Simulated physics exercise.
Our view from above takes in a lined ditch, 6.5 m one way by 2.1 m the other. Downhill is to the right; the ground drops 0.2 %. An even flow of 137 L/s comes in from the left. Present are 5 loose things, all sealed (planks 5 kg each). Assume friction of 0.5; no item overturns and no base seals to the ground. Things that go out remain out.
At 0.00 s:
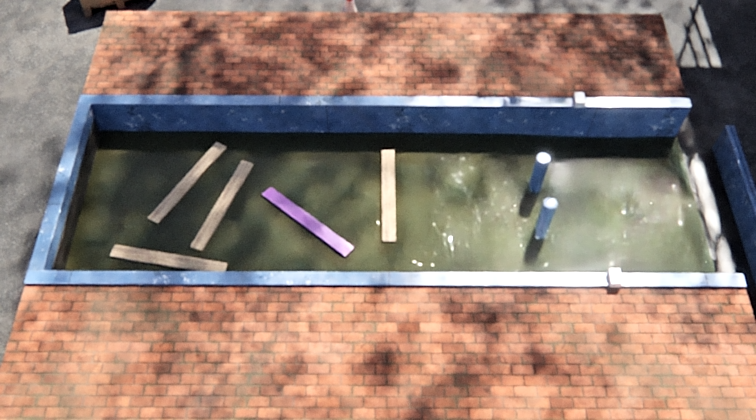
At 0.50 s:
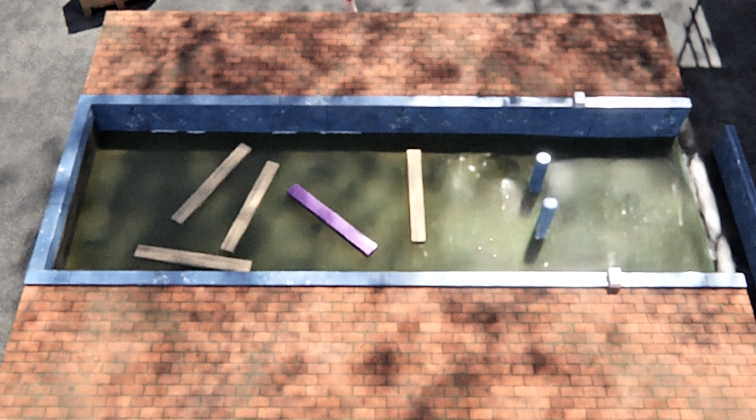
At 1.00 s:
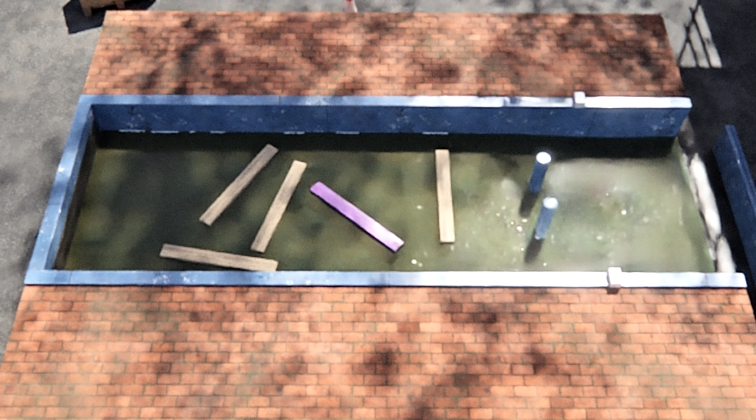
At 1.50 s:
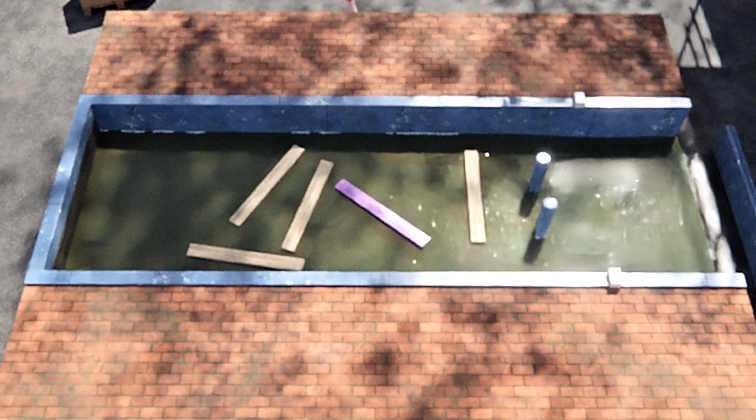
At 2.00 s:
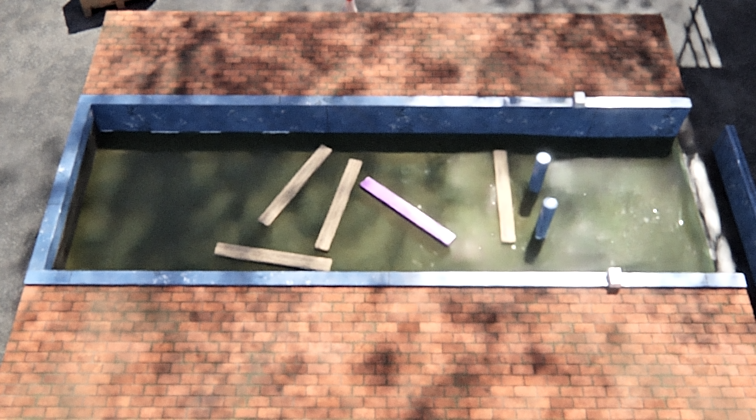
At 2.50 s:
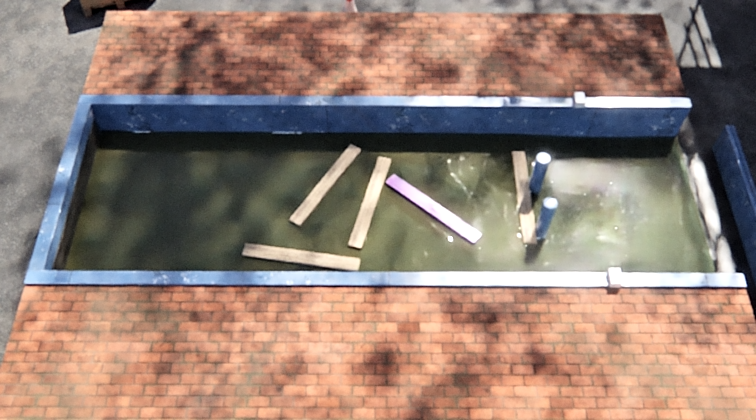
In this clip, four brown planks and one purple plank float steadily rightward together through murky water in a blue-walled channel between brick surfaces, and the leading brown plank comes up beside two upright blue posts.
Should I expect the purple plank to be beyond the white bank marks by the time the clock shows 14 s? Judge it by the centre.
Result for the purple plank: It does not get across.
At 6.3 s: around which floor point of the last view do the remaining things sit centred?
Roughly at (506, 208).
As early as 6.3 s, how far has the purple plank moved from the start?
I'd put it at around 200 cm.
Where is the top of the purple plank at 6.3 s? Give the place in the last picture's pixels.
It should be close to pixel (512, 201).
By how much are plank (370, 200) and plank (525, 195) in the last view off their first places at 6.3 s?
Log: Item 1 = 300 cm; item 2 = 140 cm.
After 3.5 s the purple plank is near (481, 204), 1.9 m from its start, afloat; 0 of 5 are over the mark; 5 afloat.
After 6.3 s the purple plank is near (512, 201), 2.2 m from its start, afloat; 0 of 5 are over the mark; 5 afloat.
After 10.0 s the purple plank is near (512, 201), 2.2 m from its start, afloat; 1 of 5 are over the mark; 4 afloat.
After 14.0 s the purple plank is near (512, 200), 2.2 m from its start, afloat; 1 of 5 are over the mark; 4 afloat.
